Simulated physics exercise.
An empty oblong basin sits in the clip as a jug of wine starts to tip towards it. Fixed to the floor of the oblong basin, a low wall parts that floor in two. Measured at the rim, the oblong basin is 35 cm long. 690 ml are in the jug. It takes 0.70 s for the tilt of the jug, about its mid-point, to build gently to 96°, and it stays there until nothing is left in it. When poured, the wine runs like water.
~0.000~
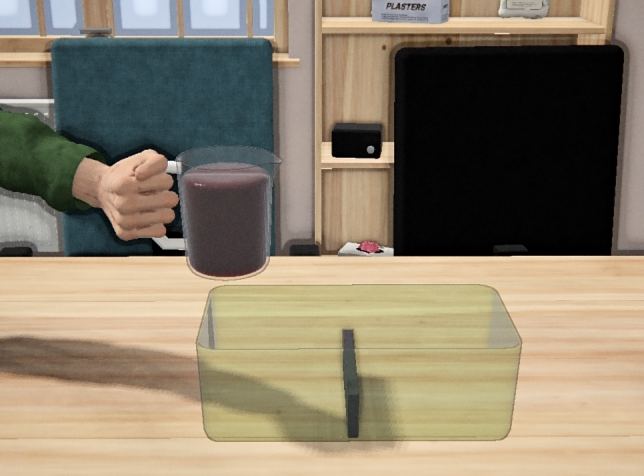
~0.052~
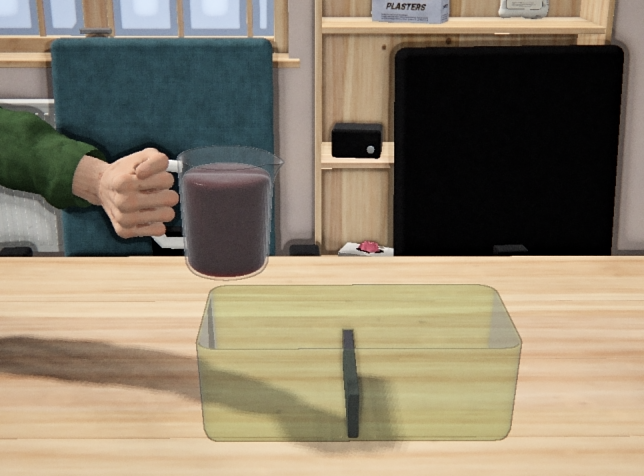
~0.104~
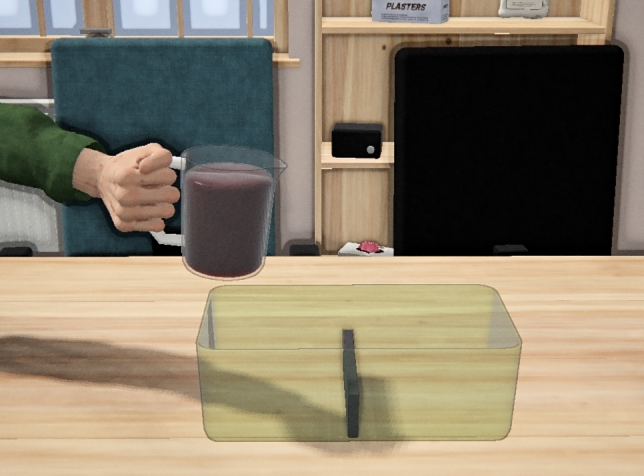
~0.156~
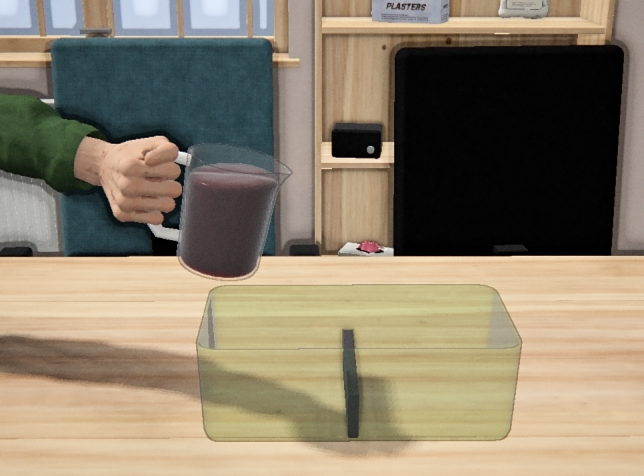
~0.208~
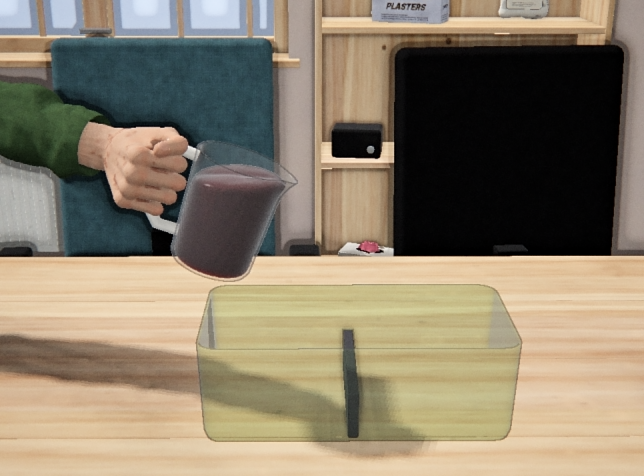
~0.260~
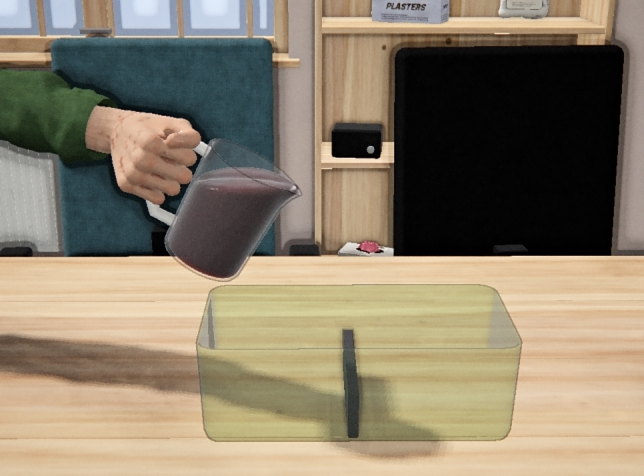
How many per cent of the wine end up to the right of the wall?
About 58 per cent.
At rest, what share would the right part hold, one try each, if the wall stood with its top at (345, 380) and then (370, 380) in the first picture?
Respectively 80 and 30 %.
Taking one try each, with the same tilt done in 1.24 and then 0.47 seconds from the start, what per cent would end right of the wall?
I'd expect close to 60 per cent and then close to 55 per cent.
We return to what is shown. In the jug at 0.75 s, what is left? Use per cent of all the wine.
Close to 28 percent of the total.
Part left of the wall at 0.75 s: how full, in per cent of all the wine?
That share comes to around 20 in a hundred.
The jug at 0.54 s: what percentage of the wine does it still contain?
Roughly 68 percent.
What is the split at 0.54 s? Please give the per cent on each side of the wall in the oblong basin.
Around 2 percent on the left and 10 on the right.
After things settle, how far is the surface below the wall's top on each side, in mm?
Roughly 44 mm on the left side and roughly 42 mm on the right.
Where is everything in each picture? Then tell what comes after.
Tilt 0°; pouring edge (283, 159); surface from (182, 173) to (271, 173); the oblong basin's rim runs from (204, 317) to (508, 316); the wall's top is at (351, 361), in the first picture.
Tilt 1°; pouring edge (284, 161); surface from (183, 173) to (272, 174), in the second picture.
Tilt 5°; pouring edge (288, 165); surface from (186, 172) to (274, 177), in the third picture.
Tilt 11°; pouring edge (293, 171); surface from (190, 172) to (280, 178), in the fourth picture.
Tilt 19°; pouring edge (298, 181); surface from (192, 177) to (288, 179), in the fifth picture.
Tilt 29°; pouring edge (303, 193); surface from (185, 196) to (298, 183), in the sixth picture.
By 0.54 s the tilt is 84° and 68 per cent is still to pour, 2 is left of the wall and 9 right of it.
By 0.75 s the tilt is 96° and 27 per cent is still to pour, 19 is left of the wall and 36 right of it.
By 0.96 s the tilt is 96° and 8 per cent is still to pour, 29 is left of the wall and 58 right of it.
By 1.20 s the tilt is 96° and 2 per cent is still to pour, 38 is left of the wall and 58 right of it.
At rest 41 per cent lies left of the wall, 58 right of it and 1 outside.
